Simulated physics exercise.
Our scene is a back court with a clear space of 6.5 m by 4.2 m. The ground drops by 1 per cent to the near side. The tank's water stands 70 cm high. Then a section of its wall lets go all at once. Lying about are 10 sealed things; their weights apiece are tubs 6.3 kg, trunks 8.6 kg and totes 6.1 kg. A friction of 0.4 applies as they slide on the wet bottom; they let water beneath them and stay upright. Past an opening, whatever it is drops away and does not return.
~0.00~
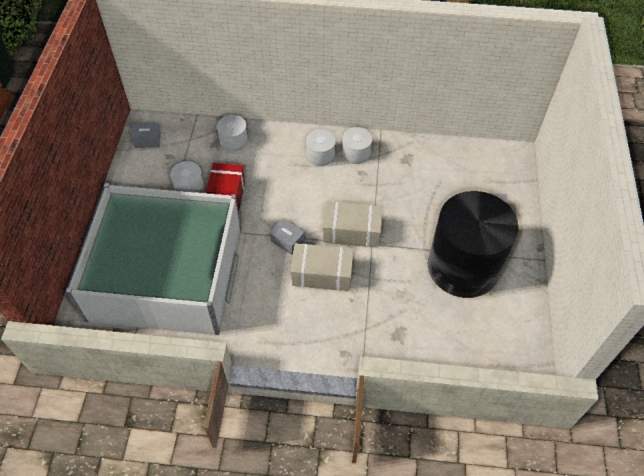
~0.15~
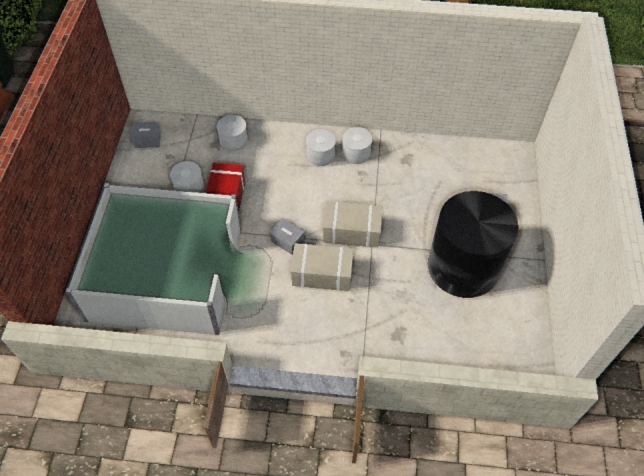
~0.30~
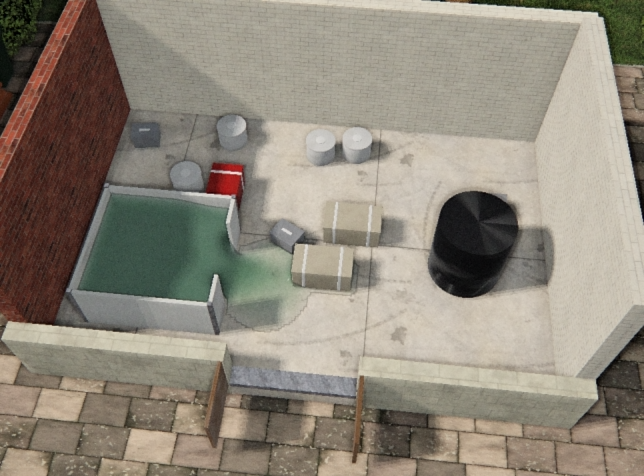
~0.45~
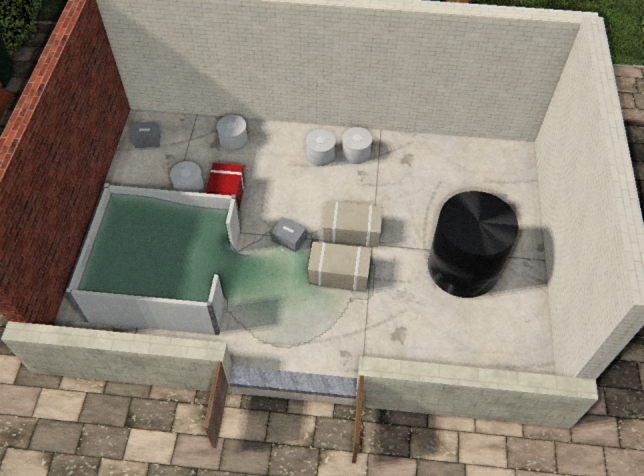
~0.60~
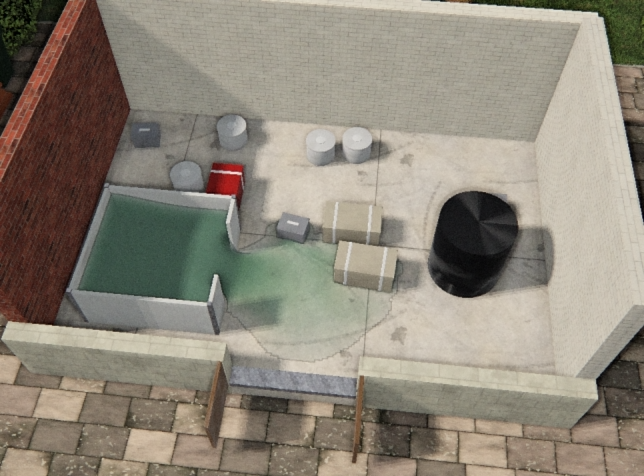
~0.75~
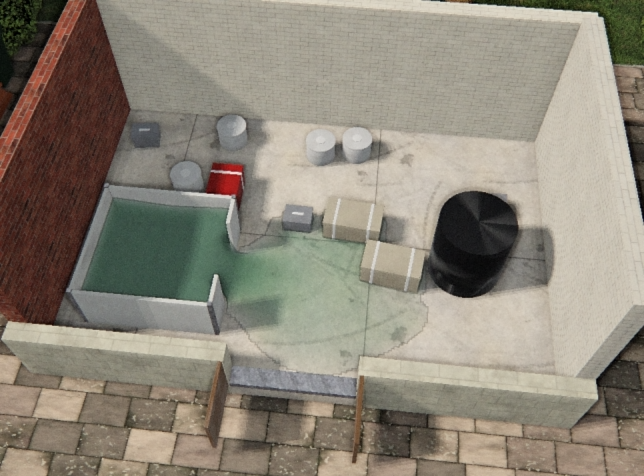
Green water spilling through a gap in a walled tank, spreading across a courtyard and pushing a strapped box and smaller grey one rightward.
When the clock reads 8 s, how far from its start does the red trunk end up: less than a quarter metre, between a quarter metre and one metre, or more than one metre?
It changes position somewhat.
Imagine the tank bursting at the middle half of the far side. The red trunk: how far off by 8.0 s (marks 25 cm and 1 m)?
Afterwards the red trunk is carried a long way.
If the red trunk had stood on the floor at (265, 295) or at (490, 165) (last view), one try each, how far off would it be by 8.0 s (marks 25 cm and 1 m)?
From the first place it goes well off; from the second it goes well off.
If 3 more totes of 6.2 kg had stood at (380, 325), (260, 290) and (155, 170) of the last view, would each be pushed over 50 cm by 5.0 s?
In order: Above it, above it, below it.
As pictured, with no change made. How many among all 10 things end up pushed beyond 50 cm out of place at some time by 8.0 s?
8.
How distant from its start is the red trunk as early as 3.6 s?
About 0 cm by then.
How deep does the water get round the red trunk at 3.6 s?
Roughly 0 cm deep.
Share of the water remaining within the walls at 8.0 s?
Still held: Near 90 %.
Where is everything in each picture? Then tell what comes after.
In the first picture, the red trunk at (223, 185) rests on the ground; water covers 2.6 m2; 0 of 10 have shifted.
In the second picture, the red trunk at (223, 185) rests on the ground; 3.1 m2 under water; 0 of 10 have shifted.
In the third picture, the red trunk at (223, 185) rests on the ground; water covers 3.8 m2; 0 of 10 have shifted.
In the fourth picture, the red trunk at (223, 185) rests on the ground; water covers 4.5 m2; 1 of 10 have shifted.
In the fifth picture, the red trunk at (223, 185), on the bottom; water covers 5.5 m2; 2 of 10 have shifted.
In the sixth picture, the red trunk at (223, 185), on the bottom; water covers 6.8 m2; 2 of 10 have shifted.
After 1.6 s the red trunk is near (223, 185), 0.0 m from its start, aground; 0 of 10 are out; 1 afloat.
After 3.6 s the red trunk is near (223, 185), 0.0 m from its start, aground; 0 of 10 are out; 3 afloat.
After 5.6 s the red trunk is near (223, 185), 0.0 m from its start, aground; 0 of 10 are out; 4 afloat.
After 8.0 s the red trunk is near (188, 183), 0.5 m from its start, afloat; 0 of 10 are out; 6 afloat.
